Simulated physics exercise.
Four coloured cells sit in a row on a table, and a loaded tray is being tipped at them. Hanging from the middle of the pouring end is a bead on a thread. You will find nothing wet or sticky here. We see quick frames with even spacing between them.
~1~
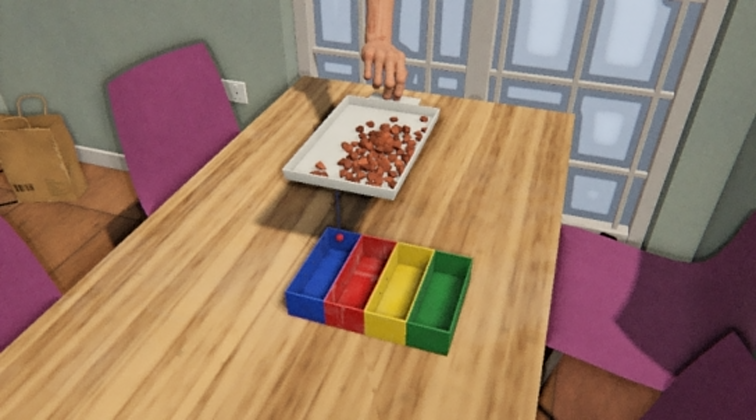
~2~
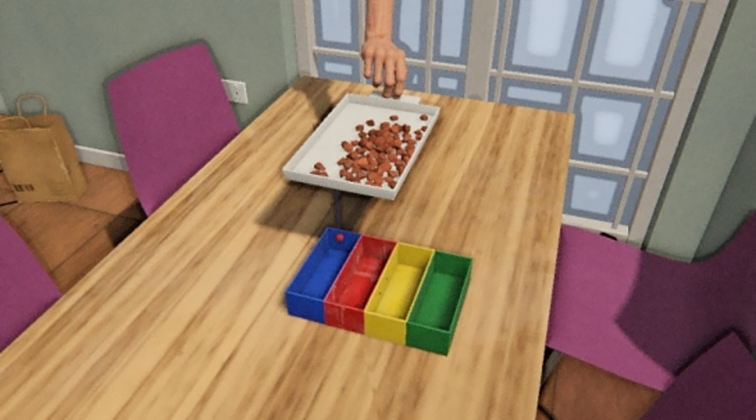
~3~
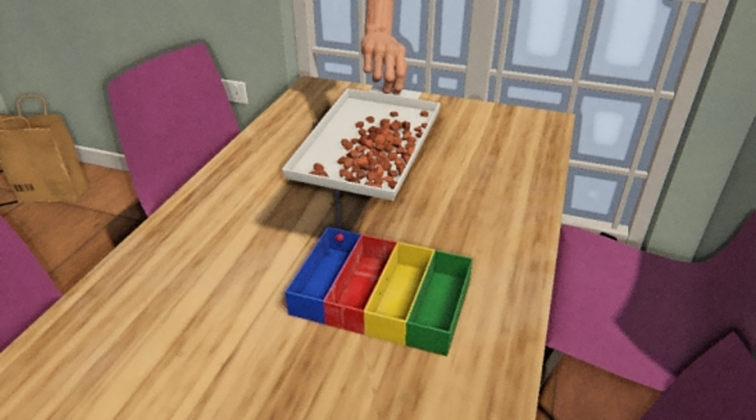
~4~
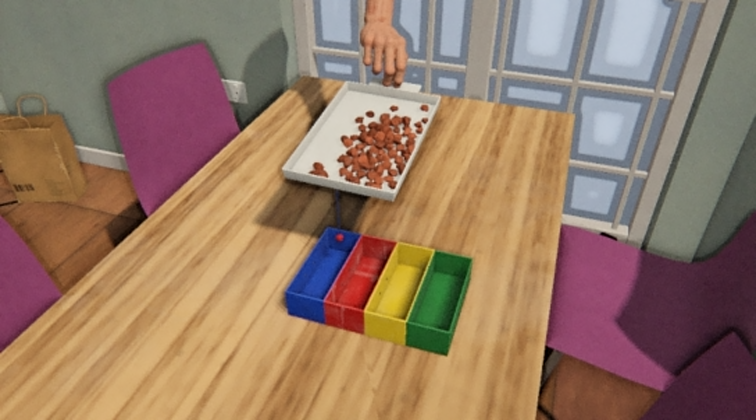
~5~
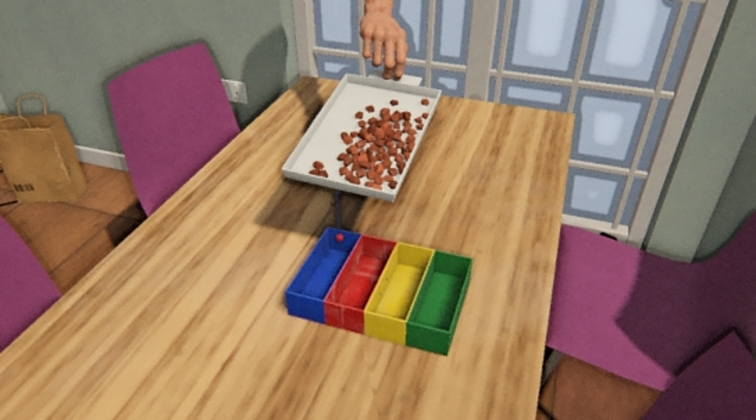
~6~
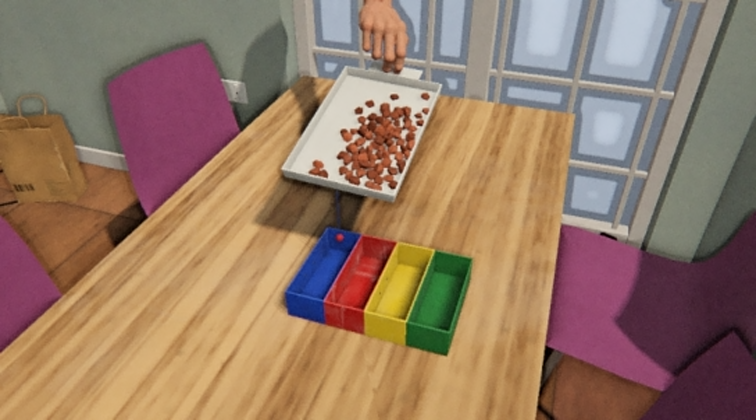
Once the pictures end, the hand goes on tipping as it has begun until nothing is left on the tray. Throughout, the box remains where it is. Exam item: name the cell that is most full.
Answer: Red.
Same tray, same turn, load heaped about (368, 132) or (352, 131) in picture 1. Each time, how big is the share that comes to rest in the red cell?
The first start gives 60 percent and the second 40 percent.
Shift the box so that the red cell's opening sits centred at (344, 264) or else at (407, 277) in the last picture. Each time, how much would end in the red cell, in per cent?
You'd get near 30 per cent and afterwards near 20 per cent.
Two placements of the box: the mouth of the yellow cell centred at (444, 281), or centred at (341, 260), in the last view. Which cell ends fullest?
First try: The cell in blue. Second try: The cell in green.
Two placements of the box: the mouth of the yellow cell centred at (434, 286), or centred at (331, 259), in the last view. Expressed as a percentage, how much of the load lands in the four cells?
You'd see roughly 90 per cent first and roughly 80 per cent second.
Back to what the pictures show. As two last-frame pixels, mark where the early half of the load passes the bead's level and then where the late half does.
About (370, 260) to begin with, then about (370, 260).
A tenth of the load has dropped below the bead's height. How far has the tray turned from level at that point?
Approx. reading: About 70°.
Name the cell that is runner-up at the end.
That is yellow.
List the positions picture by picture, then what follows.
In the first picture, corners of the pouring end at (285, 169) and (393, 189), level; middle of the load at (378, 151), bits of crushed brick; bead on its thread at (340, 238); blue cell at (306, 306); red cell at (345, 316); yellow cell at (385, 326); green cell at (427, 337).
In the second picture, corners of the pouring end at (285, 169) and (393, 190), level; middle of the load at (378, 150).
In the third picture, corners of the pouring end at (284, 169) and (393, 190), tipped barely, lowest at the right corner; middle of the load at (378, 149).
In the fourth picture, corners of the pouring end at (284, 168) and (393, 192), tipped a little, lowest at the right corner; middle of the load at (378, 146).
In the fifth picture, corners of the pouring end at (284, 168) and (393, 193), tipped a little, lowest at the right corner; middle of the load at (378, 143).
In the sixth picture, corners of the pouring end at (284, 168) and (393, 194), tipped a little, lowest at the right corner; middle of the load at (378, 140); blue cell at (306, 306); red cell at (345, 316); yellow cell at (385, 326); green cell at (427, 337).
Soon after the last picture, tray tipped steeply; nearly all on the tray; a stray few falling or outside the box.
A little later, tray tipped right over; about a quarter on the tray; about a third in the red cell; a small part in the yellow cell; a stray few in the blue cell; about a quarter falling or outside the box.
Later still, tray tipped past a quarter turn; about two thirds in the red cell; about a quarter in the yellow cell; a small part in the blue cell; a stray few falling or outside the box.
At rest, tray tipped past a quarter turn; about two thirds in the red cell; about a quarter in the yellow cell; a small part in the blue cell; none in the green cell; a stray few outside the box.
